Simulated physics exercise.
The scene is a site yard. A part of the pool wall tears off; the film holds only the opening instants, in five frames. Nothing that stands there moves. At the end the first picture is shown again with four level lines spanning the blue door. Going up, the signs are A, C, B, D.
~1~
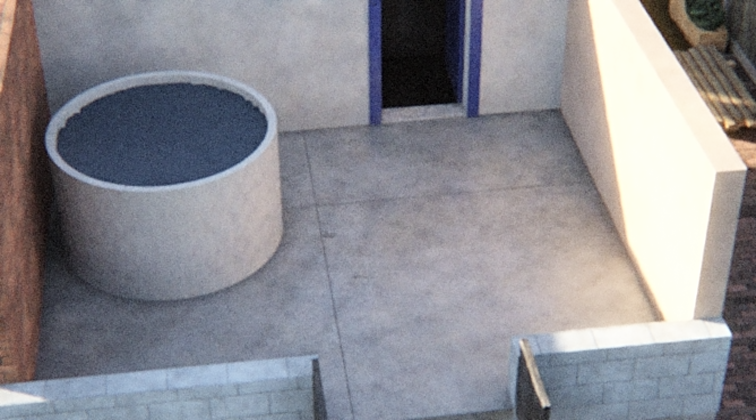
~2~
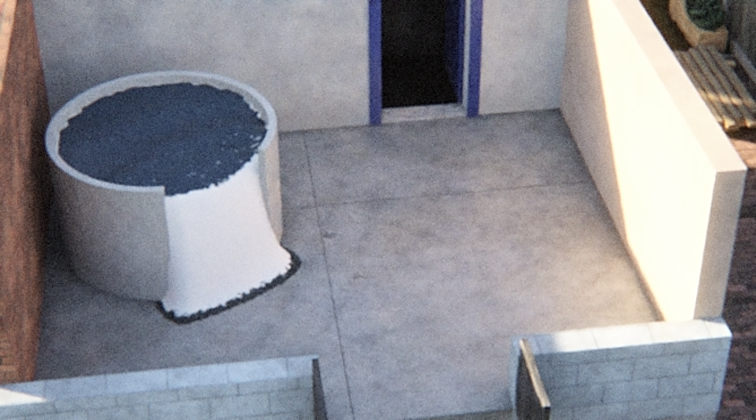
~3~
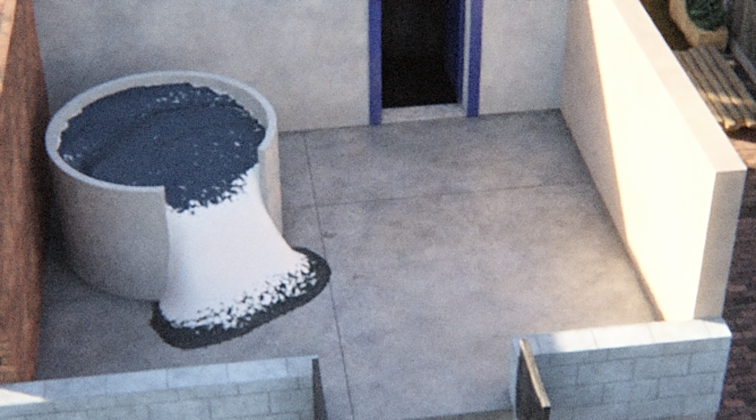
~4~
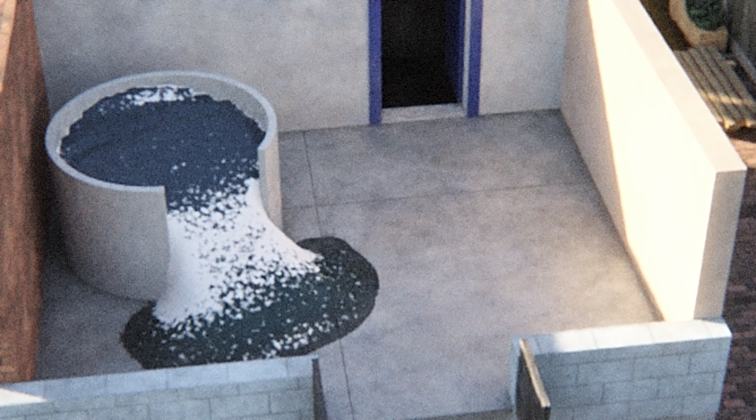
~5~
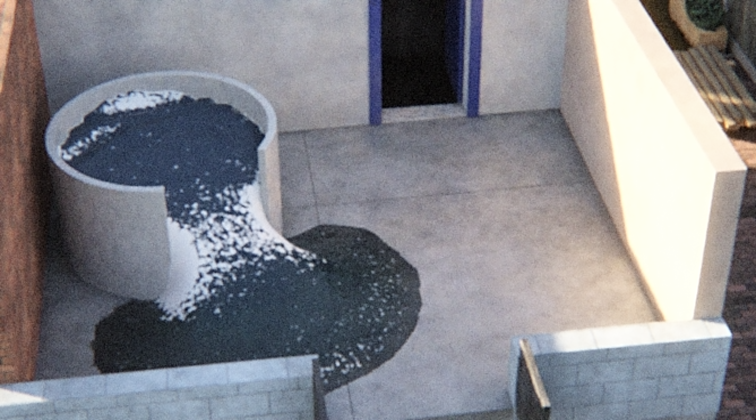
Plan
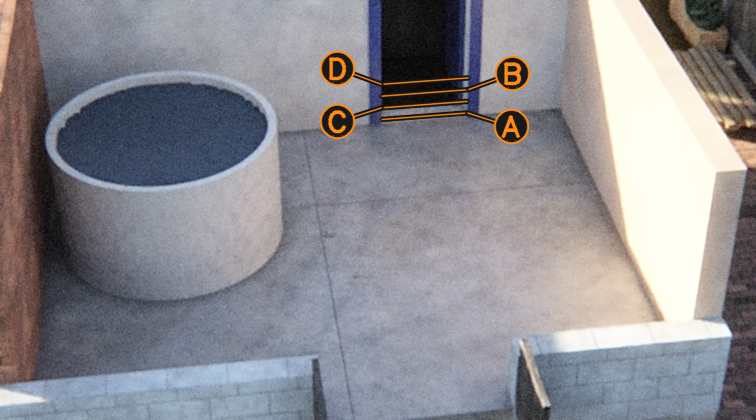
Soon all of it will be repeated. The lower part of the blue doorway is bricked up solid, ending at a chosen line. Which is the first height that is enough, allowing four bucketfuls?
C.
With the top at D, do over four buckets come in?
No.
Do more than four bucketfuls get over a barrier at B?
No, not at all.
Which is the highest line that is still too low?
The answer is A.
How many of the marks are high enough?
Three of them.
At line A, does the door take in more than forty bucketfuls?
No, it does not.
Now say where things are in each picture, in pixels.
In the first picture, water in the pool at rest, its middle at (163, 135); foot of the blue doorway at (424, 119); open gate at (415, 340).
In the second picture, 2 % of the ground under water, visible out to (170, 309).
In the third picture, 5 % of the ground under water, visible out to (185, 340).
In the fourth picture, 13 % of the ground under water, visible out to (360, 273).
In the fifth picture, 22 % of the ground under water, visible out to (405, 317).
In orange, A at (424, 116); B at (425, 92); C at (424, 104); D at (425, 81); from the bottom up A, C, B, D.
For line A, about 14 bucketfuls get in.
For line B, nothing gets over.
For line C, a splash gets over, under a bucket.
For line D, nothing gets over.
